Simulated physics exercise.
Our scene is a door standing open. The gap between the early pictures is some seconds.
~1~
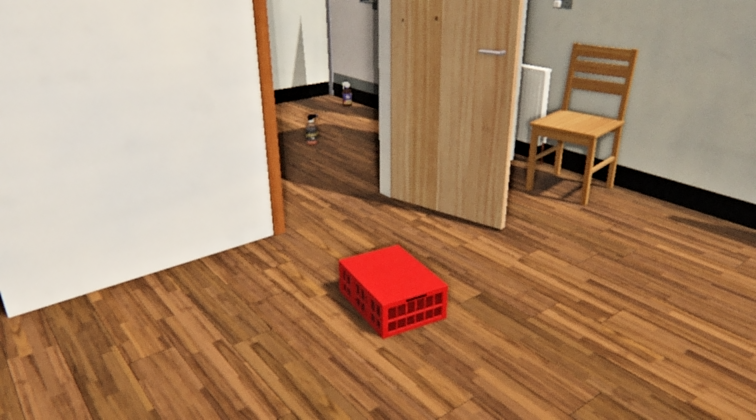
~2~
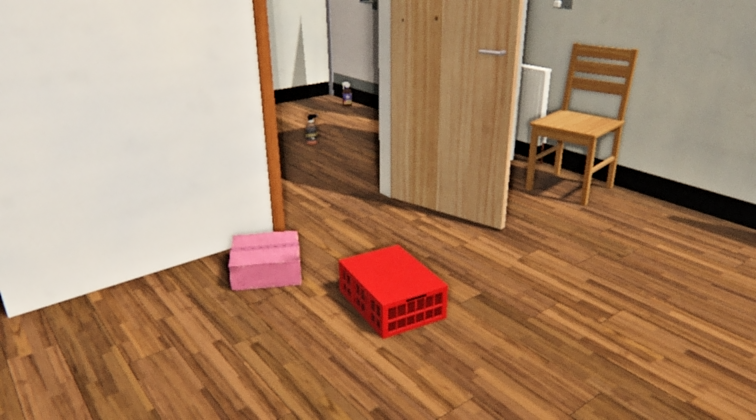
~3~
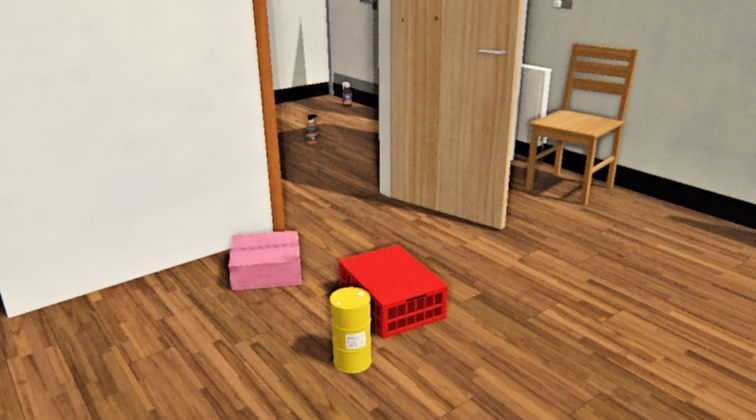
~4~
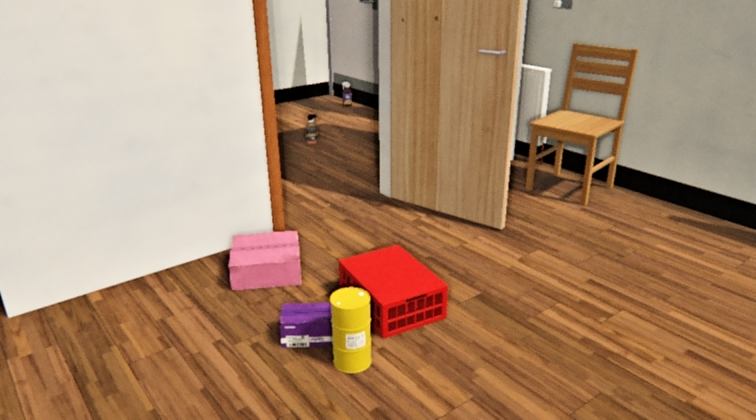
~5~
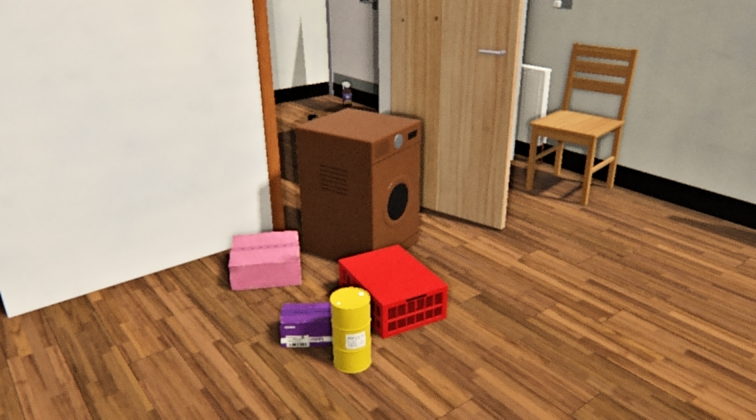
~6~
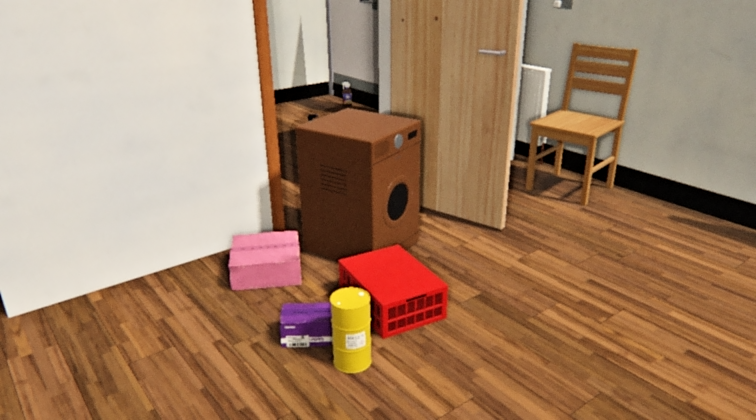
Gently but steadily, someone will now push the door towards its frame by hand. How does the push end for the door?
The door ends up held open by an obstruction.
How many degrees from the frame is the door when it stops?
Roughly 65°.
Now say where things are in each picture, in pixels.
Door wide open and still, in the first picture.
Door wide open and still; pink box (266, 259); red crate (391, 289), in the second picture.
Door wide open and still; yellow canister (351, 330), in the third picture.
Door wide open and still; pink box (266, 259); red crate (391, 289), in the fourth picture.
Door wide open and still; yellow canister (351, 330); purple parcel (311, 324), in the fifth picture.
Door wide open and still; brown appliance (360, 187); pink box (266, 259), in the sixth picture.
Then, 0.70 s later than the last frame, door at 88°.
Then, 1.00 s later than the last frame, door at 73°.
When it is over, door at 64°; all 5 as before. End places, in pixels of the last picture, brown appliance near (356, 188).
